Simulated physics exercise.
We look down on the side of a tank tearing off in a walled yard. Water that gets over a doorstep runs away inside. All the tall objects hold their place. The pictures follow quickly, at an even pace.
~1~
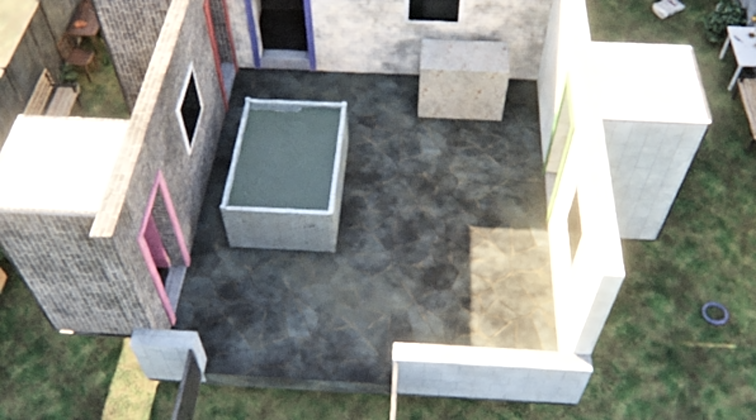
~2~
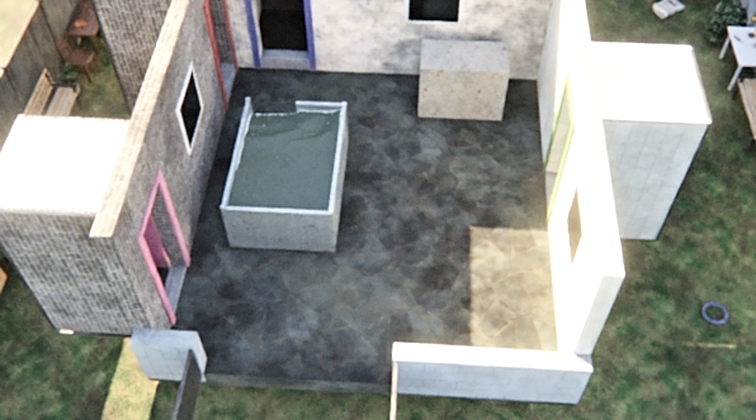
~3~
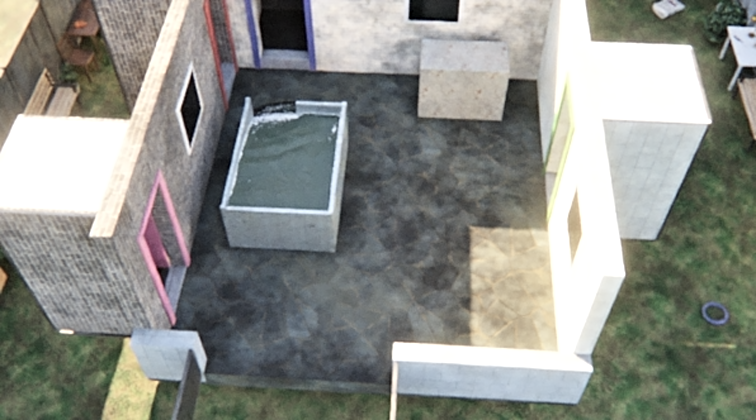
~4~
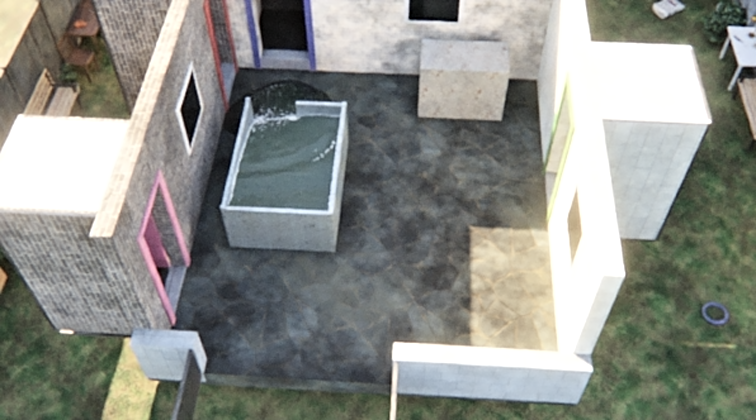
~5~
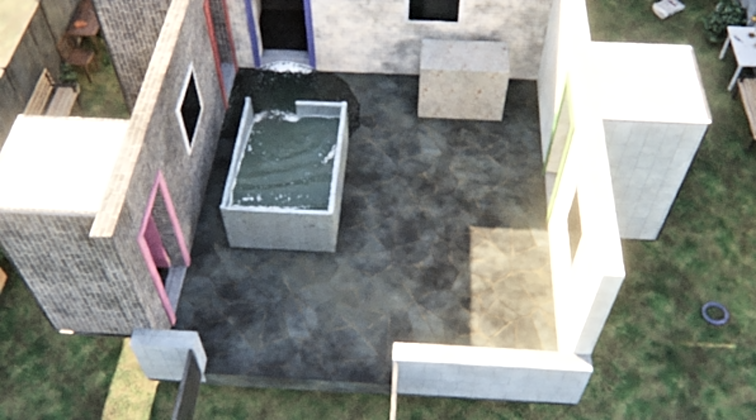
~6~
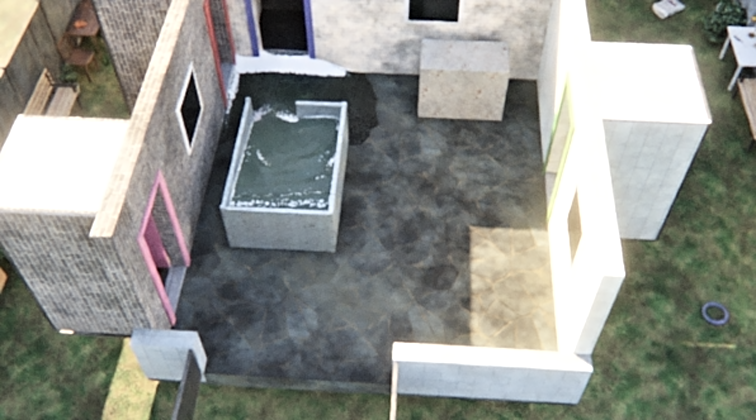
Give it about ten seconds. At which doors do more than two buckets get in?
In the end: The pink door stays under that; the green door stays under that; the red door takes more than that; the blue door takes more than that.
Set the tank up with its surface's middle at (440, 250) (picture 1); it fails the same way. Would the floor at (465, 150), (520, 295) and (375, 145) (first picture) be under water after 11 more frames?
In that order: Wet, no water, covered.
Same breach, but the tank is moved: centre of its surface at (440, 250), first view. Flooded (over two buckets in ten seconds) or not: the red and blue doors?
Then: Red door passes that mark, blue door lets less in.
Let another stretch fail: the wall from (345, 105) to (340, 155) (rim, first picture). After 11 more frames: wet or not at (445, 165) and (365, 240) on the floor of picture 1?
In that order: Awash, not flooded.
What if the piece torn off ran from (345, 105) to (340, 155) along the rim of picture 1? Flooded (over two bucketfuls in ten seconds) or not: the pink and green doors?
Pink passes that mark, green goes over.
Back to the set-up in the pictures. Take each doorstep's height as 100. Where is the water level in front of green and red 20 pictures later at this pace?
In turn 10 and 120 per cent.
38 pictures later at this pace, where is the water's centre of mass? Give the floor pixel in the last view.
Close to (344, 178).
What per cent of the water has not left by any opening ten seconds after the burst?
About 76 per cent.
A moment on, water covers 15 % of the floor; the pink door not reached, the green door not reached, the red door over two buckets in, the blue door over two buckets in.
Next, water covers 25 % of the floor; the pink door not reached, the green door not reached, the red door over two buckets in, the blue door far over two buckets in.
Then, water covers 50 % of the floor; the pink door not reached, the green door wet at the sill, nothing in, the red door far over two buckets in, the blue door far over two buckets in.
Later, water covers 90 % of the floor; the pink door under two buckets in, the green door wet at the sill, nothing in, the red door far over two buckets in, the blue door far over two buckets in.
In the end, water covers 95 % of the floor; the pink door under two buckets in, the green door wet at the sill, nothing in, the red door far over two buckets in, the blue door far over two buckets in.
